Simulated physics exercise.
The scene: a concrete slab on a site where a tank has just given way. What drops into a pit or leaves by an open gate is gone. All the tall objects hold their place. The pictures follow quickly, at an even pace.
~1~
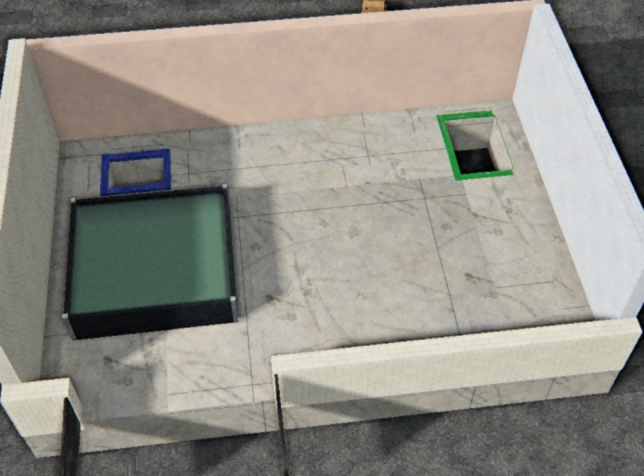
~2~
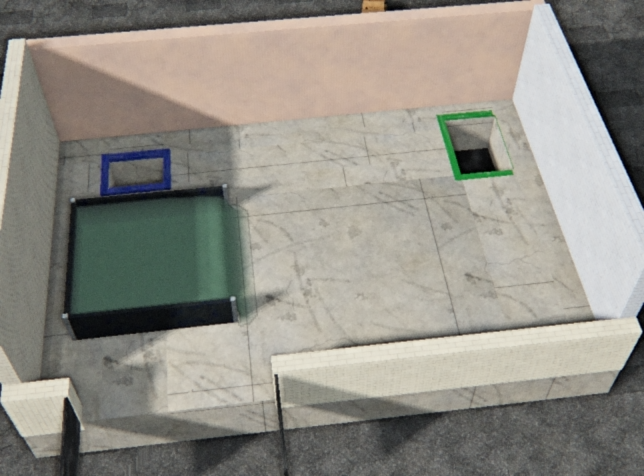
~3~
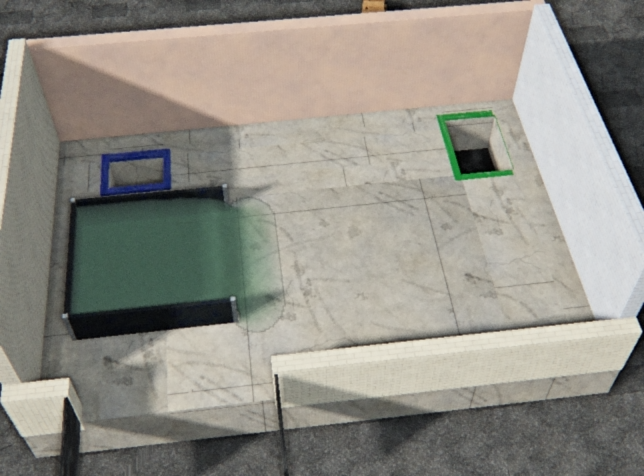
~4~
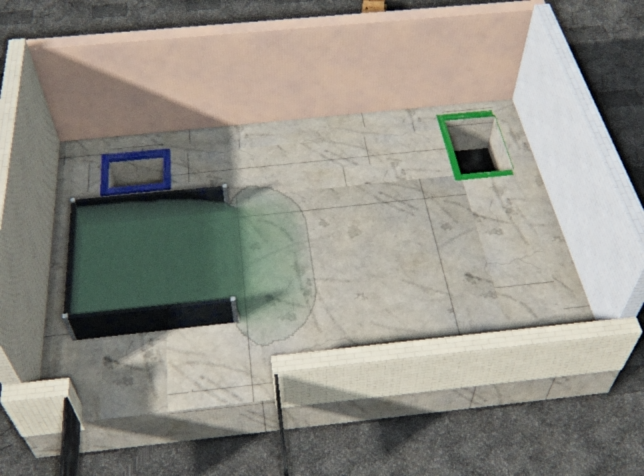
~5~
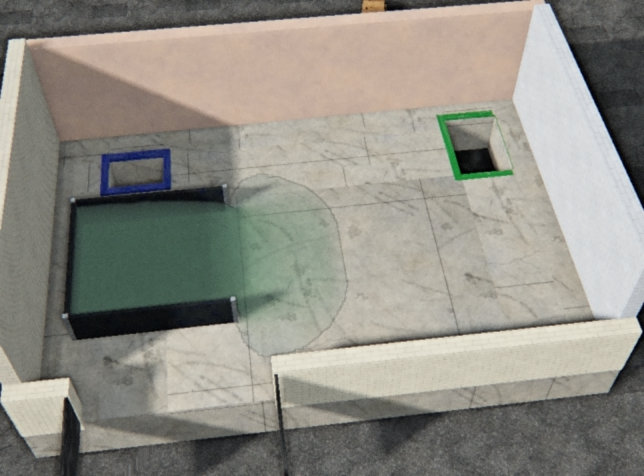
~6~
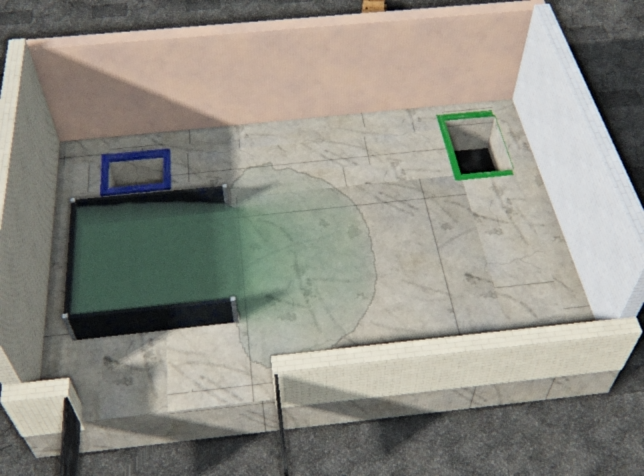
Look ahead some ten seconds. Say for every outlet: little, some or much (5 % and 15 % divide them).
In the end: The gate takes under 5 %; the green pit takes over 15 %; the blue pit takes under 5 %.
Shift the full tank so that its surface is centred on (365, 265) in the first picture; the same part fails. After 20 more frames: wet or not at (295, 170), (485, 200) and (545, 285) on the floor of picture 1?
In that order: No water, under water, covered.
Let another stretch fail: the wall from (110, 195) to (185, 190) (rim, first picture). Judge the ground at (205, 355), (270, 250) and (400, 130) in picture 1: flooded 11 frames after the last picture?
In that order: Not flooded, free of water, not flooded.
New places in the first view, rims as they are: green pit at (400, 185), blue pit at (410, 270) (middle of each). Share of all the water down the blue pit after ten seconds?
In per cent: Blue 12.
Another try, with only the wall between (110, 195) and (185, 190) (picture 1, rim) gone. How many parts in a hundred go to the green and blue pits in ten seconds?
In per cent: Green 6, blue 40.
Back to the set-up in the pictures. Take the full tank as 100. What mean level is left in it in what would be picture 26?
Some 26 per cent.
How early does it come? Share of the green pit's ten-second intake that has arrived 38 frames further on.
Near 65 in a hundred.
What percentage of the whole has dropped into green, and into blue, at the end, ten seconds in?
Roughly 34 per cent, then 0 per cent.
A moment on, water covers 40 % of the floor; the gate 0 %, the green pit 0 %, the blue pit 0 %.
Next, water covers 60 % of the floor; the gate 0 %, the green pit 1 %, the blue pit 0 %.
Then, water covers 65 % of the floor; the gate 0 %, the green pit 6 %, the blue pit 0 %.
Later, water covers 70 % of the floor; the gate 0 %, the green pit 22 %, the blue pit 0 %.
In the end, water covers 90 % of the floor; the gate 1 %, the green pit 34 %, the blue pit 0 %.
